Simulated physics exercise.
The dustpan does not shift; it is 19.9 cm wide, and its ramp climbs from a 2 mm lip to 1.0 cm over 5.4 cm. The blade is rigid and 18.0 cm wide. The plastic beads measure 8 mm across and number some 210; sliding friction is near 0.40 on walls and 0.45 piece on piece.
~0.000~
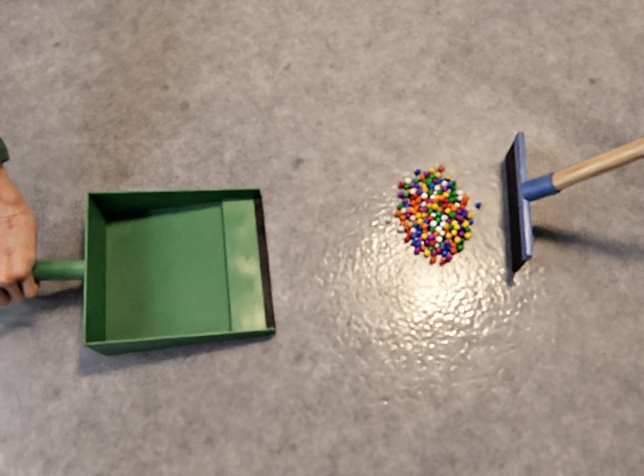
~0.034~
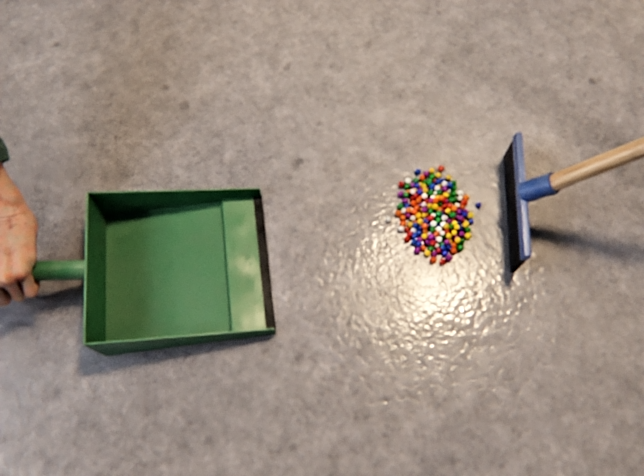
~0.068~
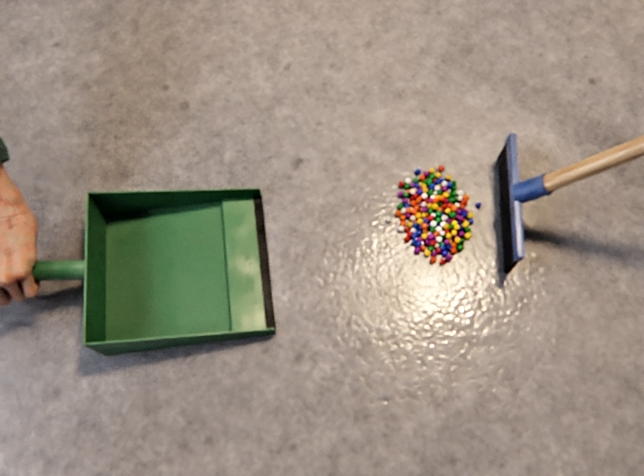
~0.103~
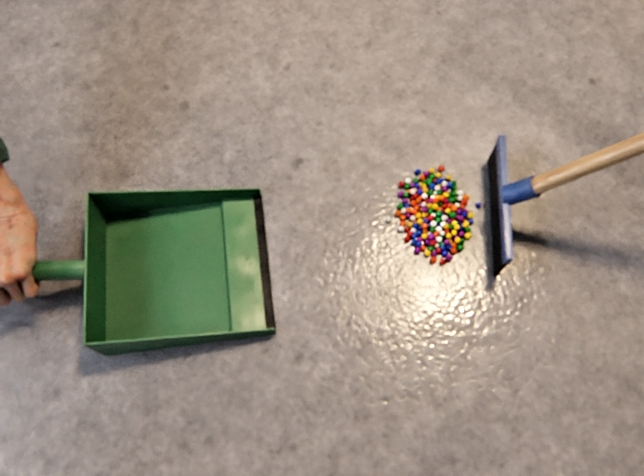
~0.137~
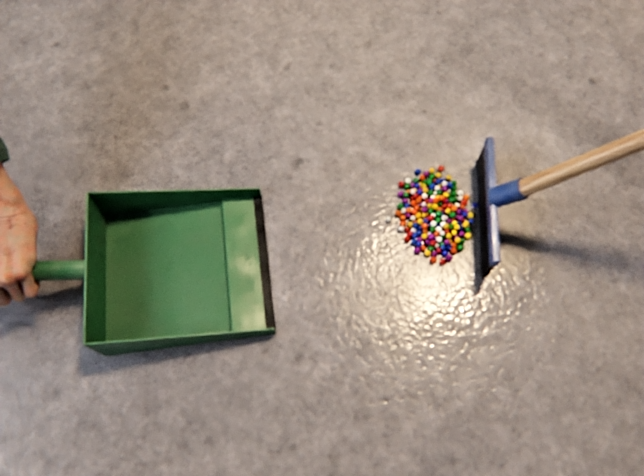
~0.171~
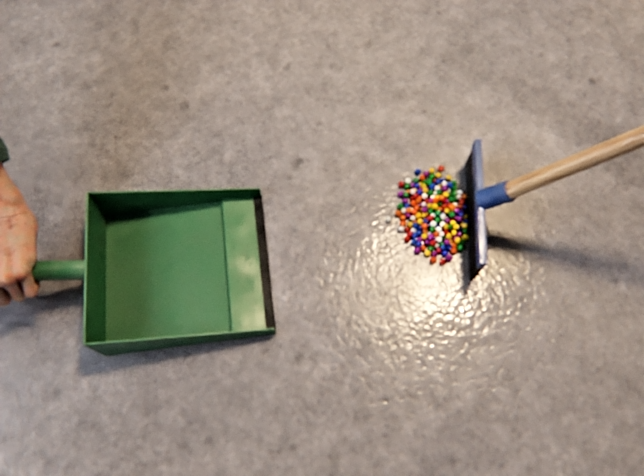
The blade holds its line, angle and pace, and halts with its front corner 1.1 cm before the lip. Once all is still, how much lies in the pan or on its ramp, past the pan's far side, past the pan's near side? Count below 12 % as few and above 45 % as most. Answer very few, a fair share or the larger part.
Pan a fair share, far side a fair share, near side very few.
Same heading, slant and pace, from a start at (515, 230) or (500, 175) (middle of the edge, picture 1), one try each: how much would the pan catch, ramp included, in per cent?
About 15 and 20 per cent.
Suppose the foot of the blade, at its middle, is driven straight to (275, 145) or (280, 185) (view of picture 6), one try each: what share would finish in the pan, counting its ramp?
About 0 and 20 per cent.
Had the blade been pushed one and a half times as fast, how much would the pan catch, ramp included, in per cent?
It would be near 30 per cent.
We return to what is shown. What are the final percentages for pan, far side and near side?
Pan 20; far side 30; near side 0.
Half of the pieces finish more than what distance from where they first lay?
Some 24 cm.
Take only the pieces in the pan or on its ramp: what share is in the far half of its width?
Roughly 50 per cent.
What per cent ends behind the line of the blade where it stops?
Roughly 20 per cent.
After 0.42 s, middle of the blade 16 cm from the lip; 0 % over the lip, far side 20 %, near side 0 %.
After 0.59 s, middle of the blade 8 cm from the lip; 0 % over the lip, far side 30 %, near side 0 %.
After 0.89 s, middle of the blade 3 cm from the lip; 20 % over the lip, far side 35 %, near side 0 %.
In the end, at 1.5 s, pan 20 %, far side 30 %, near side 0 %, in front of the lip or behind the blade 45 %.
